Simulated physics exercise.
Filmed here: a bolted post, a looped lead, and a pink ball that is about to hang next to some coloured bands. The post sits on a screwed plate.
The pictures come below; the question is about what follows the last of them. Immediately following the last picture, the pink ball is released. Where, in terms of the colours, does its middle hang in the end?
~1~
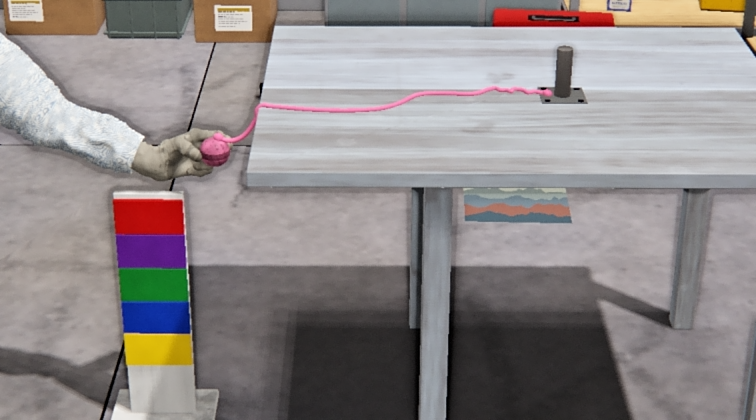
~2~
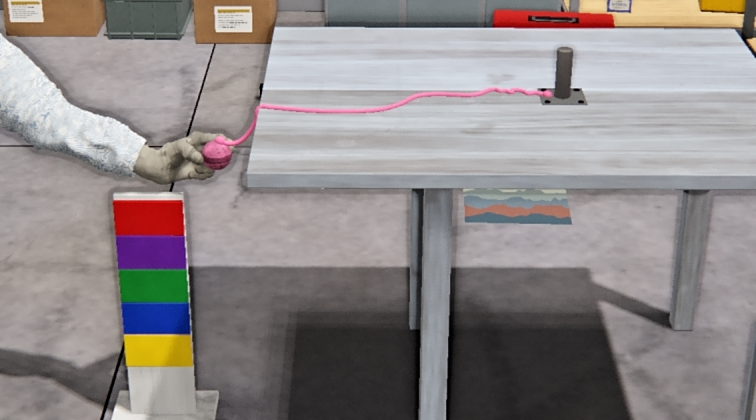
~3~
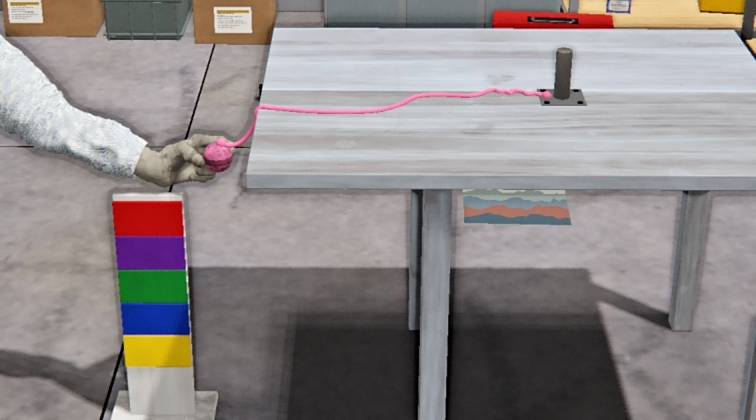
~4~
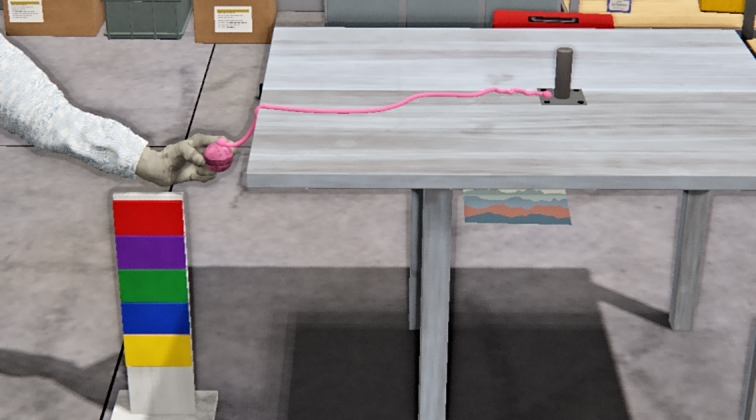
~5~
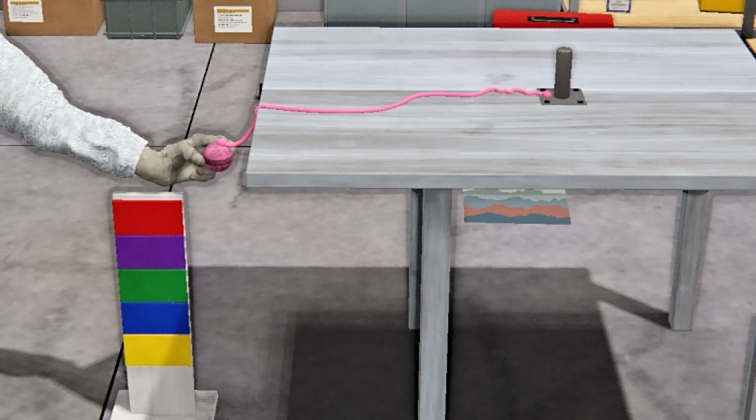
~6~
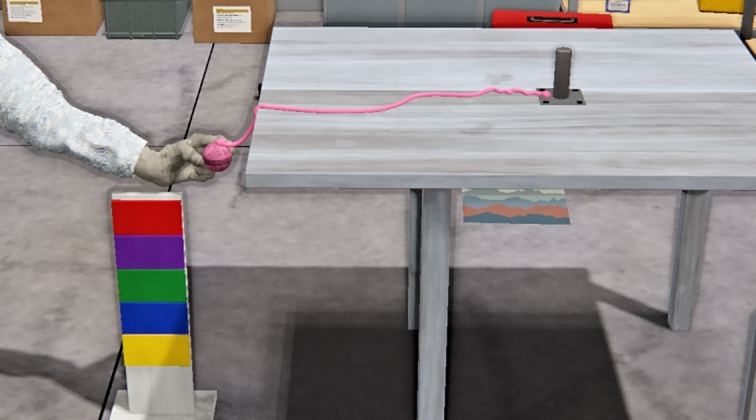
The red one.
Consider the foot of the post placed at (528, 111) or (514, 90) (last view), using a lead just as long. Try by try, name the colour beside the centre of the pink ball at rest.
Result 1: Purple. Result 2: Purple.
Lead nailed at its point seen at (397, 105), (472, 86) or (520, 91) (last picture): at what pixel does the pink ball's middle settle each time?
Approximately (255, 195), (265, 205) and (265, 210), respectively.
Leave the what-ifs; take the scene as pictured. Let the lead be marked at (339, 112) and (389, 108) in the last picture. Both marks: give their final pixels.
Result - first point (302, 104), second point (354, 102).
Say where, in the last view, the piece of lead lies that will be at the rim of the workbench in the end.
You'll find it close to (294, 110).
A little later, ball near (295, 211); level with red.
Next, ball near (273, 218); level with red.
When it is over, ball near (267, 219); level with red. The lead holds its middle at red.
